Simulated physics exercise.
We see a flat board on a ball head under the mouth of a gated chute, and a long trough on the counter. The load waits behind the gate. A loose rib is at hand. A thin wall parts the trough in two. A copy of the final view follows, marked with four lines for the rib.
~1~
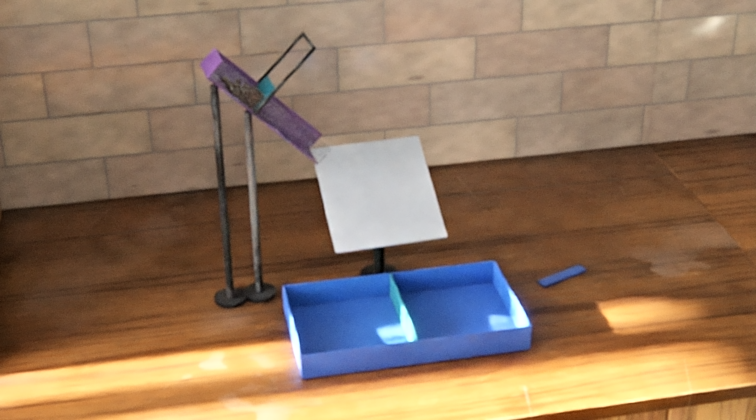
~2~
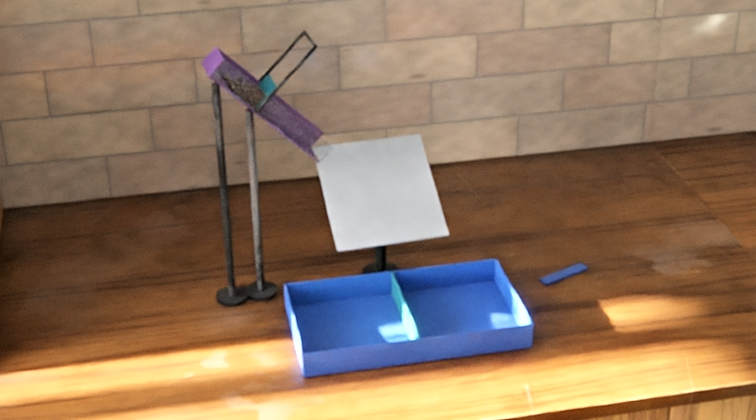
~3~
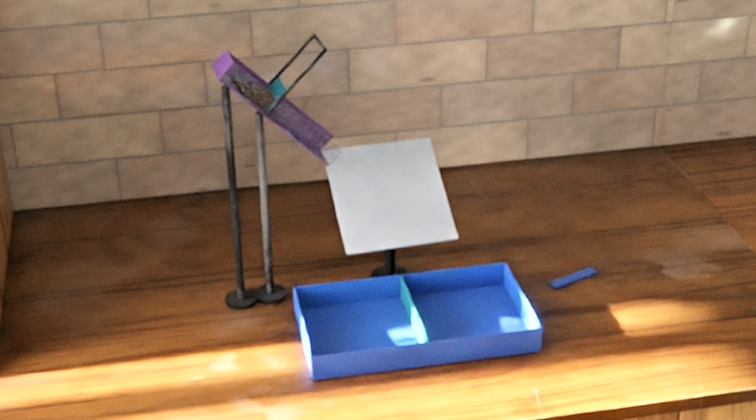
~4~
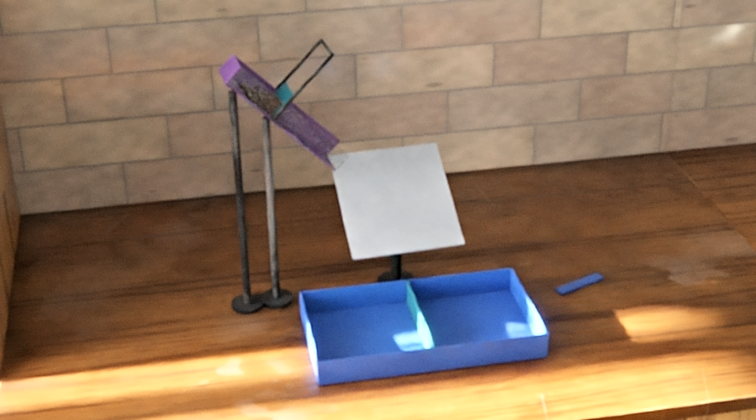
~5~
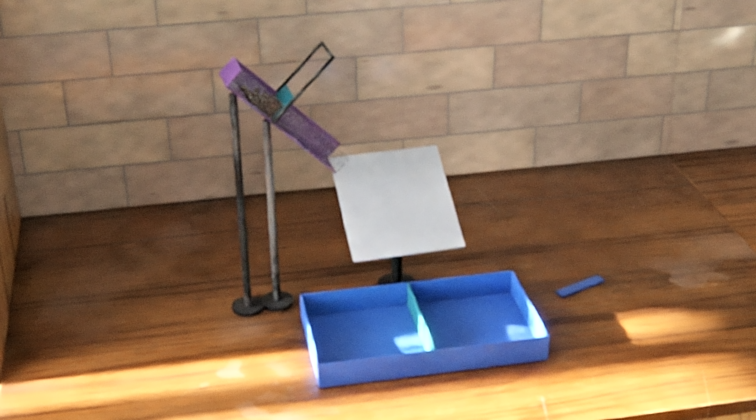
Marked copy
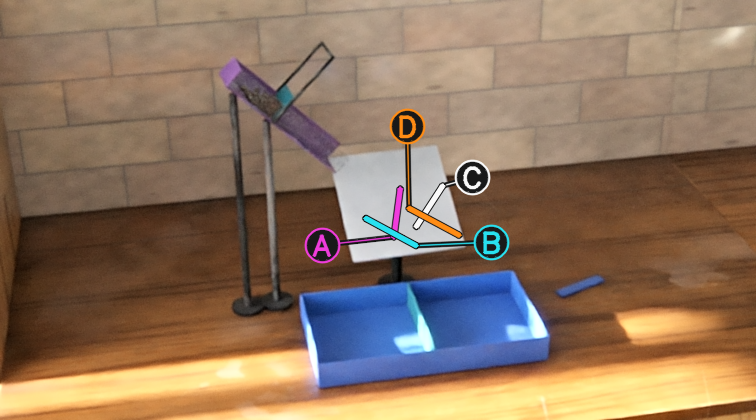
On a wooden counter before a brick wall, a purple chute holding small dark pieces behind a gate slopes toward a tilted white board above a divided blue trough; nothing moves except the view, which shifts slightly.
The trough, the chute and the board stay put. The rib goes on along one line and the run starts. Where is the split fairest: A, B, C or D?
Use line C.
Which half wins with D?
Right.
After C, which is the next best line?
Line D.
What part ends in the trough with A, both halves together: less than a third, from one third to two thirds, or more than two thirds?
It is more than two thirds.
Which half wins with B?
Right.
On the marked copy, line A from (400, 188) to (393, 237); line B from (365, 218) to (416, 245); line C from (442, 185) to (416, 226); line D from (409, 208) to (459, 235).
With A, of what is caught, almost all in the left half, about a tenth in the right.
With B, of what is caught, just a few in the left half, almost all in the right.
With C, of what is caught, roughly half in the left half, roughly half in the right.
With D, of what is caught, roughly a quarter in the left half, the larger part in the right.
